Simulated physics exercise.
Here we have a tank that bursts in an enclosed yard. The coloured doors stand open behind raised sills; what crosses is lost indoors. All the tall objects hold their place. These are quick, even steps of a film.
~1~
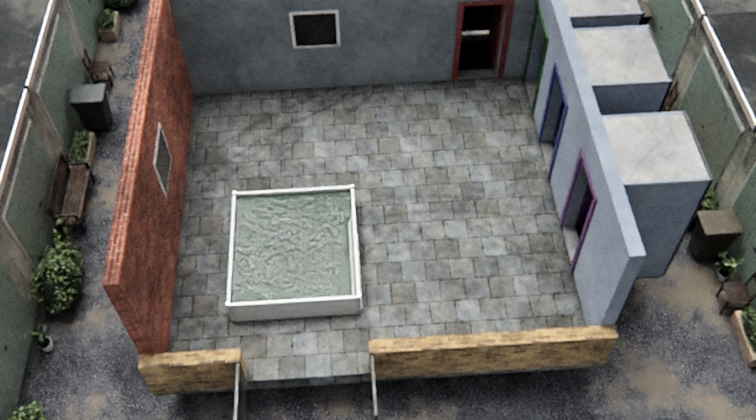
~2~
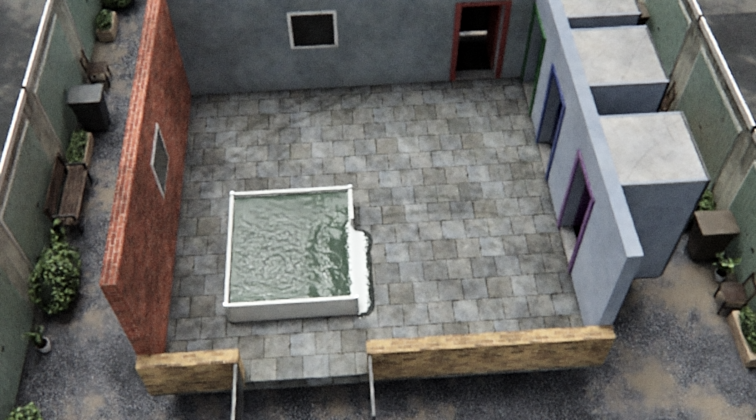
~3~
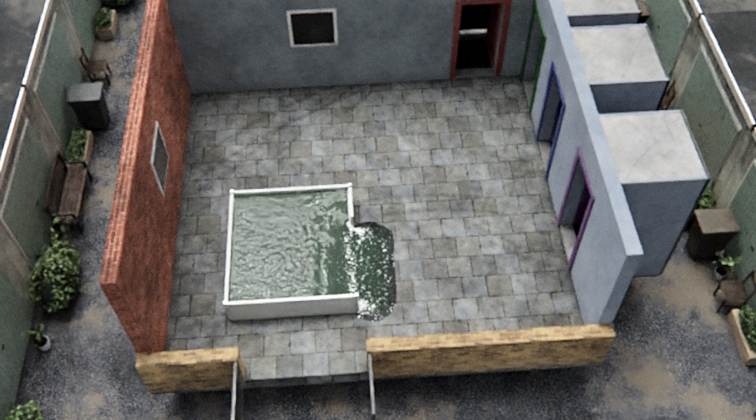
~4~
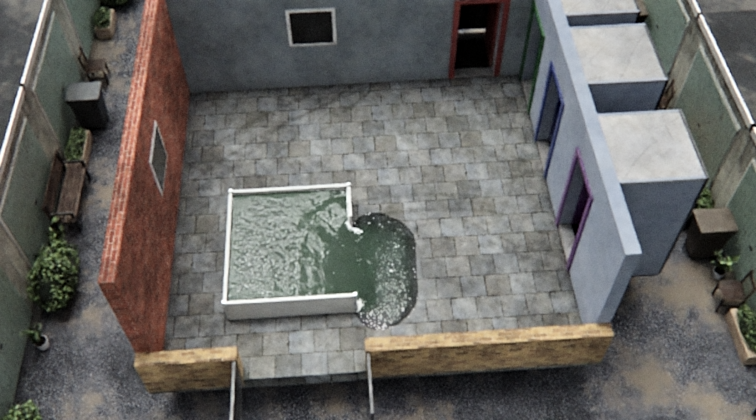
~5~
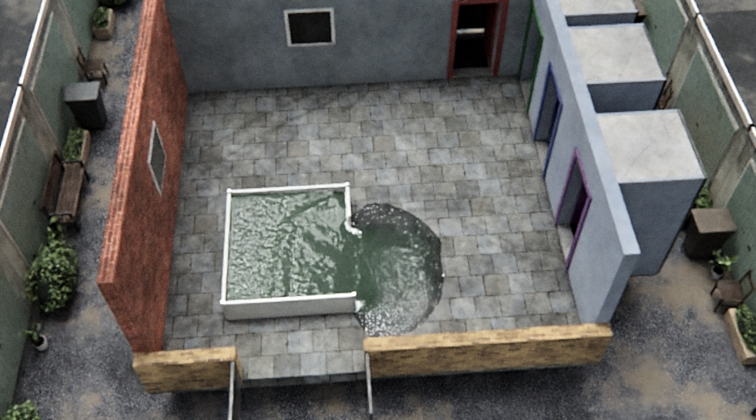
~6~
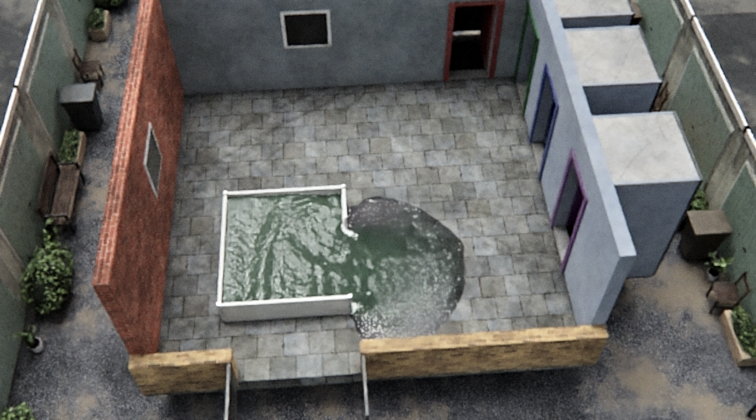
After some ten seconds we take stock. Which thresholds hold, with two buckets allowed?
One by one: The green door takes more than that; the blue door takes more than that; the red door takes more than that; the purple door takes more than that.
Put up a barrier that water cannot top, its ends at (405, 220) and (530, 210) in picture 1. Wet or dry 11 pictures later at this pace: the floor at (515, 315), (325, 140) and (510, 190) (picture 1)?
In turn: Covered, no water, dry.
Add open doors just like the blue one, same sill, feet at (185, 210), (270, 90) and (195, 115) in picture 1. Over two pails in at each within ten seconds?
One after the other: Lets less in, keeps below it, is under.
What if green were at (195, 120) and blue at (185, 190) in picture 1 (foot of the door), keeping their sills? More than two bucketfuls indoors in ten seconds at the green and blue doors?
One by one: Green holds; blue holds.
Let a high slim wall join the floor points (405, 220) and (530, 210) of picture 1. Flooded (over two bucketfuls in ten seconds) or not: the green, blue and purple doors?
The green door keeps below it, the blue door stays under, the purple door passes that mark.
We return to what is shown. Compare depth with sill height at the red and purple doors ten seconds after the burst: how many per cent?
Roughly 180 per cent, then 60 per cent.
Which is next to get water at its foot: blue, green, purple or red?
The purple one.
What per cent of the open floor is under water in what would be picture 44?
Close to 50 %.
A moment on, water covers 25 % of the floor; the green door not reached, the blue door not reached, the red door not reached, the purple door wet at the sill, nothing in.
Next, water covers 30 % of the floor; the green door not reached, the blue door not reached, the red door not reached, the purple door under two buckets in.
Then, water covers 35 % of the floor; the green door wet at the sill, nothing in, the blue door under two buckets in, the red door not reached, the purple door over two buckets in.
Later, water covers 50 % of the floor; the green door under two buckets in, the blue door over two buckets in, the red door under two buckets in, the purple door far over two buckets in.
In the end, water covers 80 % of the floor; the green door over two buckets in, the blue door over two buckets in, the red door far over two buckets in, the purple door far over two buckets in.
